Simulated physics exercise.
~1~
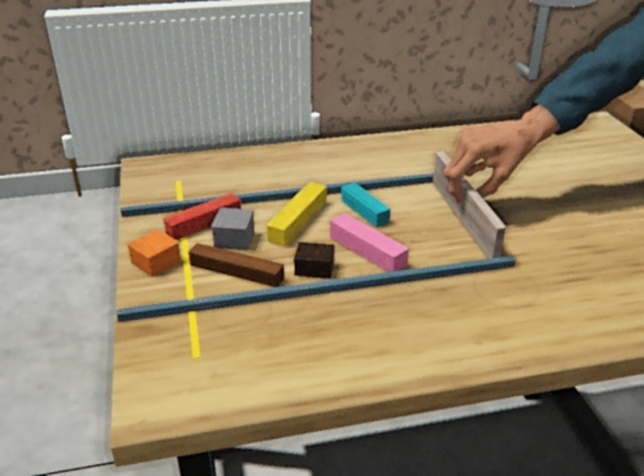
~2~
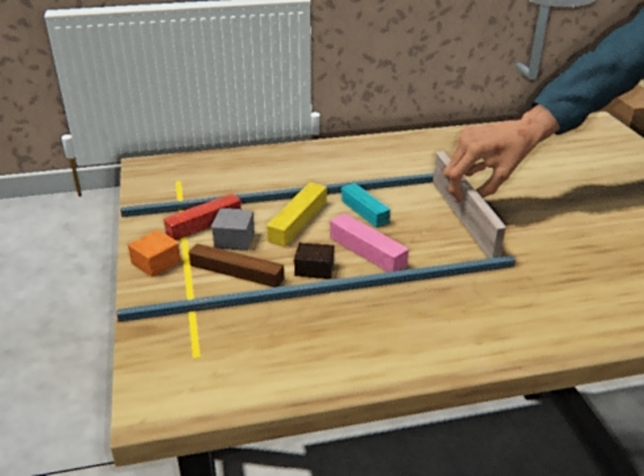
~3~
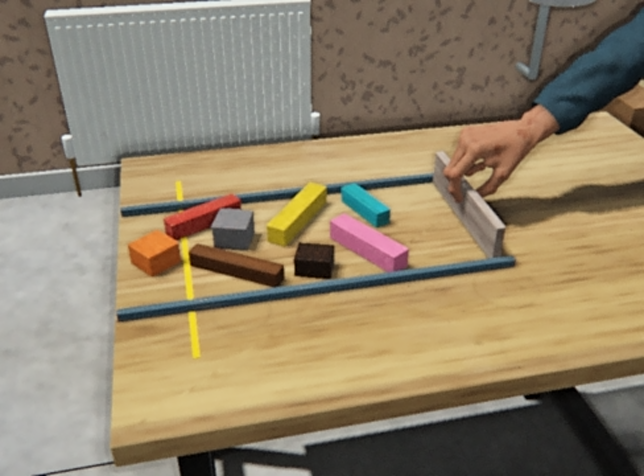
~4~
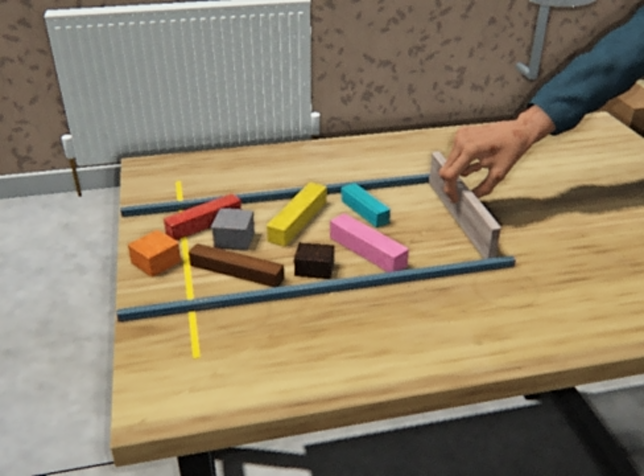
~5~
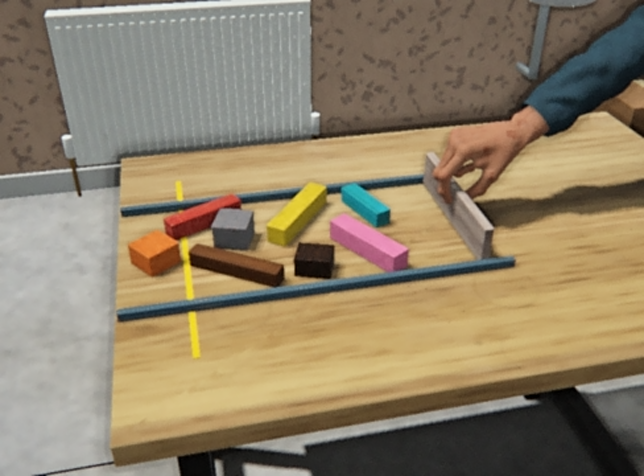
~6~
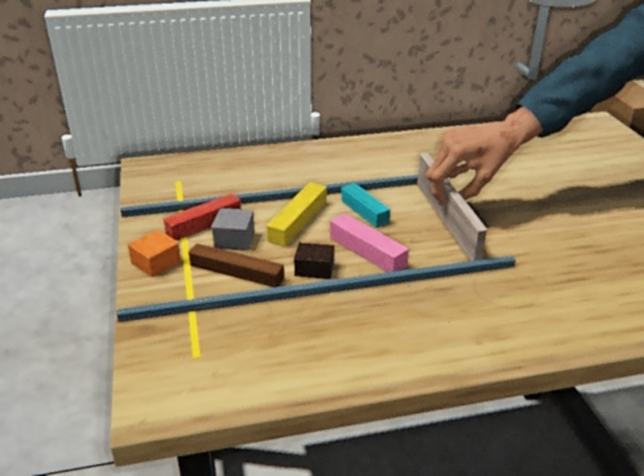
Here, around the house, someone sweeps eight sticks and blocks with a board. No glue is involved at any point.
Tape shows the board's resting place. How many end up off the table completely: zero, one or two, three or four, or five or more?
Odds are the fallen group will hold three or four.
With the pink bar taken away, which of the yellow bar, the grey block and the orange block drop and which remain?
Taking them one by one, the yellow bar holds its spot, the grey block holds its spot and the orange block drops away.
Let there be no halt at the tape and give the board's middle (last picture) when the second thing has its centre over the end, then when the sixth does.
Pixels in order: Roughly (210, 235), roughly (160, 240).
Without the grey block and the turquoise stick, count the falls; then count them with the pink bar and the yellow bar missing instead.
Tally per try: 1 / 1.
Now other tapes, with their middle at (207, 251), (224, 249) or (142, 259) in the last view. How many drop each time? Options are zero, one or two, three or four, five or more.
Going tape by tape, I get one to two, then one to two, then 5 or more.
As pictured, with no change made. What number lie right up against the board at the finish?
Number in contact with it: 2.
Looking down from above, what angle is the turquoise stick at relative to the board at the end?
It comes to around 0 degrees.
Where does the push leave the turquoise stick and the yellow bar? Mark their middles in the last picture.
Close to (174, 227); the other close to (142, 232).
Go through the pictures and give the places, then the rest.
Orange block (155, 253); red bar (204, 217); brown stick (236, 265); board (466, 203); tape (186, 254), in the first frame.
Red bar (204, 217); black block (314, 260), in the second frame.
Brown stick (236, 265); turquoise stick (365, 205), in the third frame.
Orange block (155, 253); grey block (234, 229), in the fourth frame.
Red bar (204, 217); yellow bar (298, 213), in the fifth frame.
Orange block (155, 253); red bar (204, 217); brown stick (236, 265); board (449, 205); tape (186, 254), in the sixth frame.
Soon after, none off yet; orange block at rest near (155, 253); red bar at rest near (204, 217); brown stick at rest near (236, 265).
In the end, the number that fall off is three or four; gone, grey block, brown stick, red bar and orange block.
